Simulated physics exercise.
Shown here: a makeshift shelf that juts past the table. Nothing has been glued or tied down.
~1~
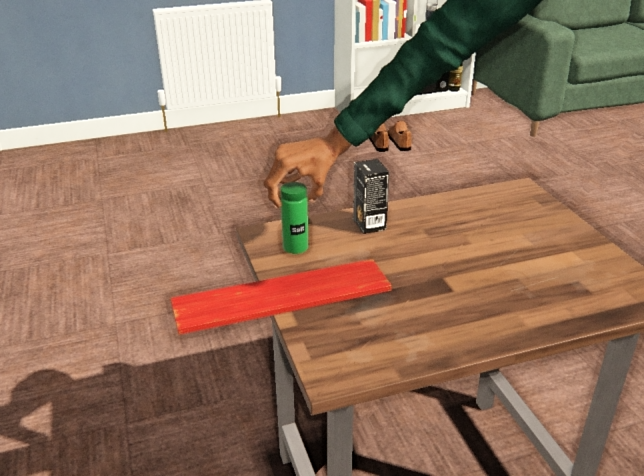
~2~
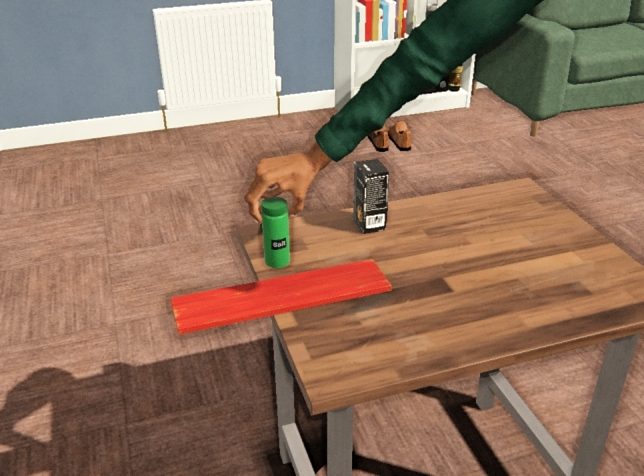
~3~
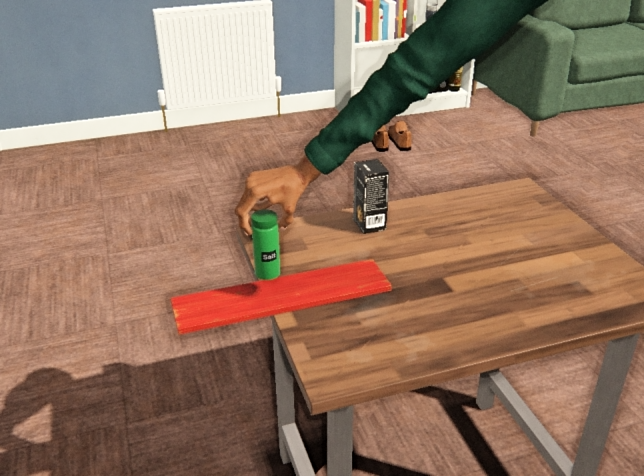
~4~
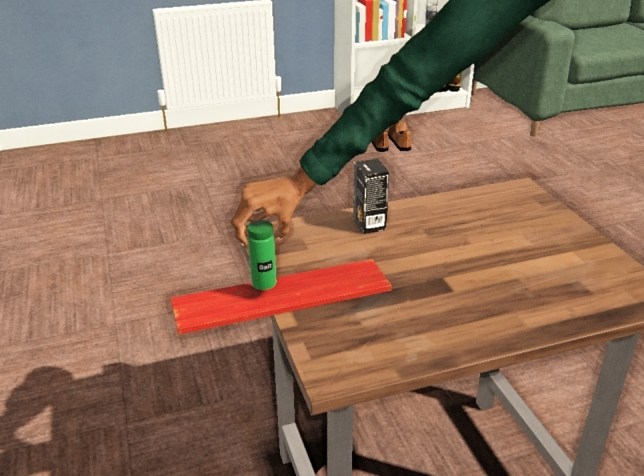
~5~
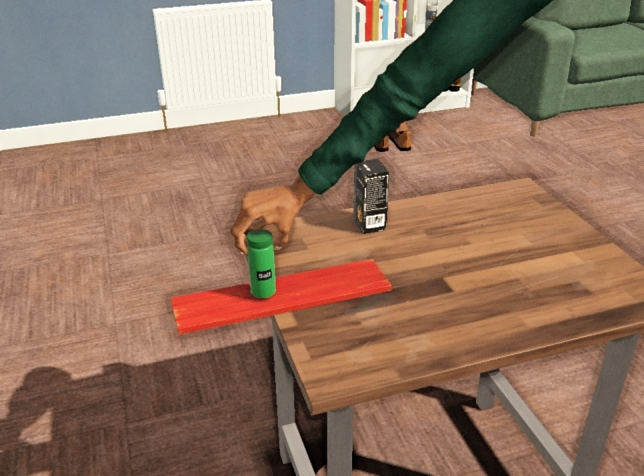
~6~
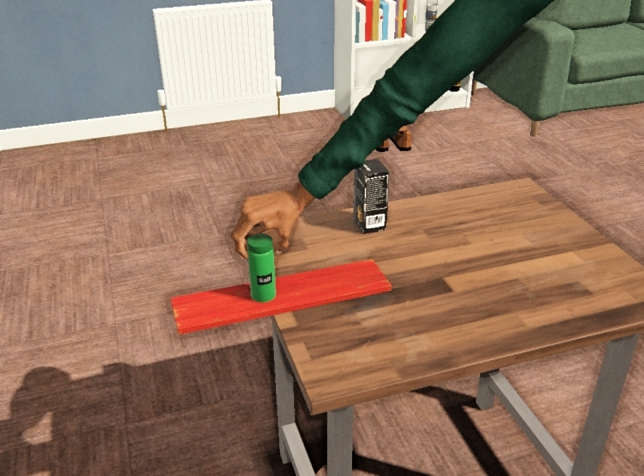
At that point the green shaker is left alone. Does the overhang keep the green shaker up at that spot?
Yes.
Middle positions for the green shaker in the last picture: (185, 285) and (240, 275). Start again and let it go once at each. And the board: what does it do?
First case: It topples; second case: It stays put.
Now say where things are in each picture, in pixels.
The first picture shows on its way; green shaker (295, 218); red board (282, 294).
The second picture shows on its way; green shaker (276, 233); red board (282, 294).
The third picture shows on its way; green shaker (266, 245); red board (282, 294).
The fourth picture shows on its way; green shaker (262, 255); red board (282, 294).
The fifth picture shows on its way; green shaker (261, 264); red board (282, 294).
The sixth picture shows in place under the hand; green shaker (262, 268); red board (282, 294).
Then, 0.50 s past the last view, nothing moves.
Then, 1.30 s past the last view, green shaker resting near (262, 269).
Finally, all 3 still in place. Final places as the last picture's camera would see them, green shaker near (262, 269). The board keeps its balance.
